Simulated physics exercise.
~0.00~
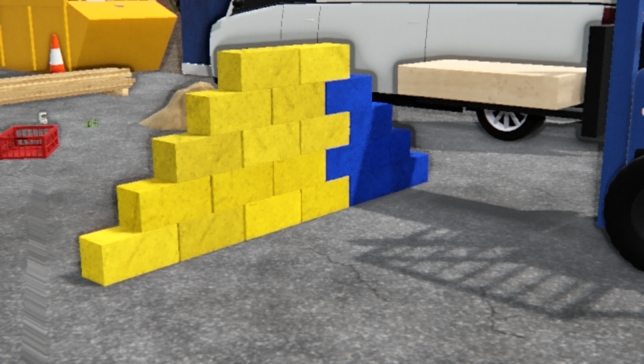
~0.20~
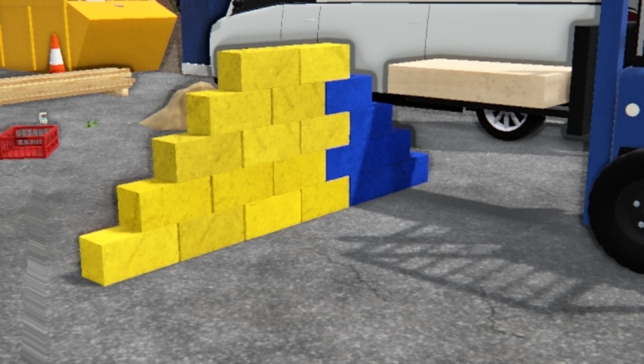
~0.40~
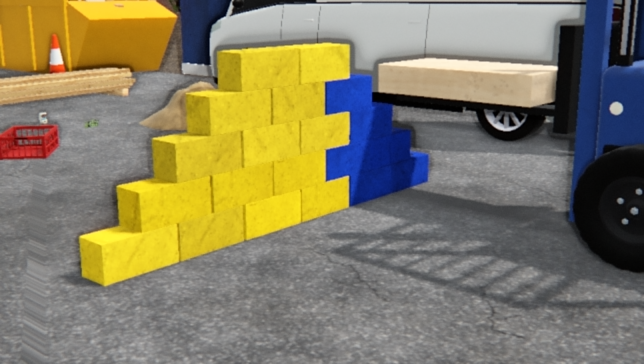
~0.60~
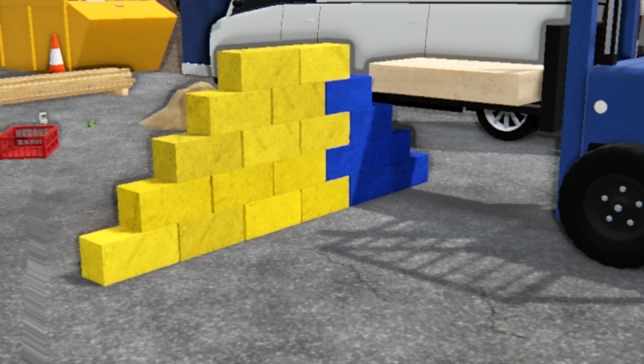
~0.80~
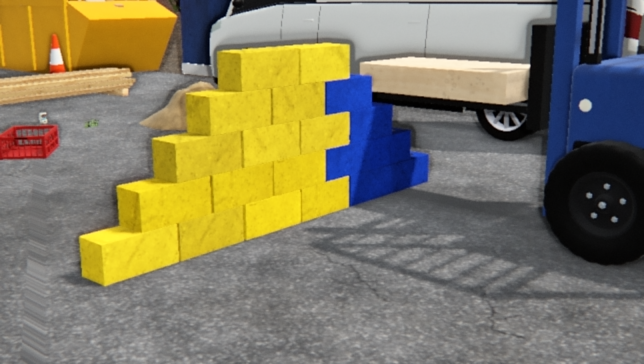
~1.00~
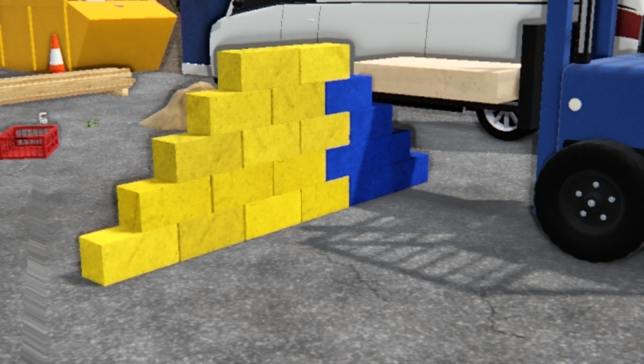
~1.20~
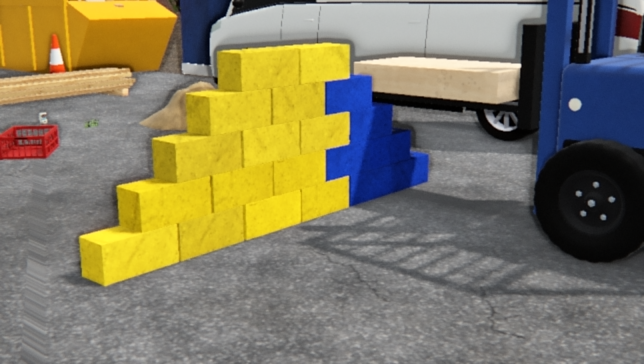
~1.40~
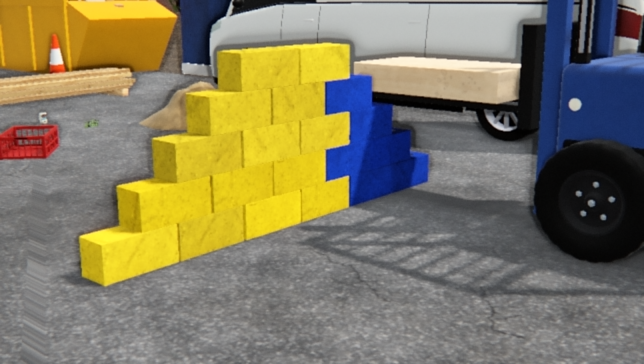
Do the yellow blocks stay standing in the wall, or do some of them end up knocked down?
The yellow blocks all stay standing in the wall, and none of them is knocked down.
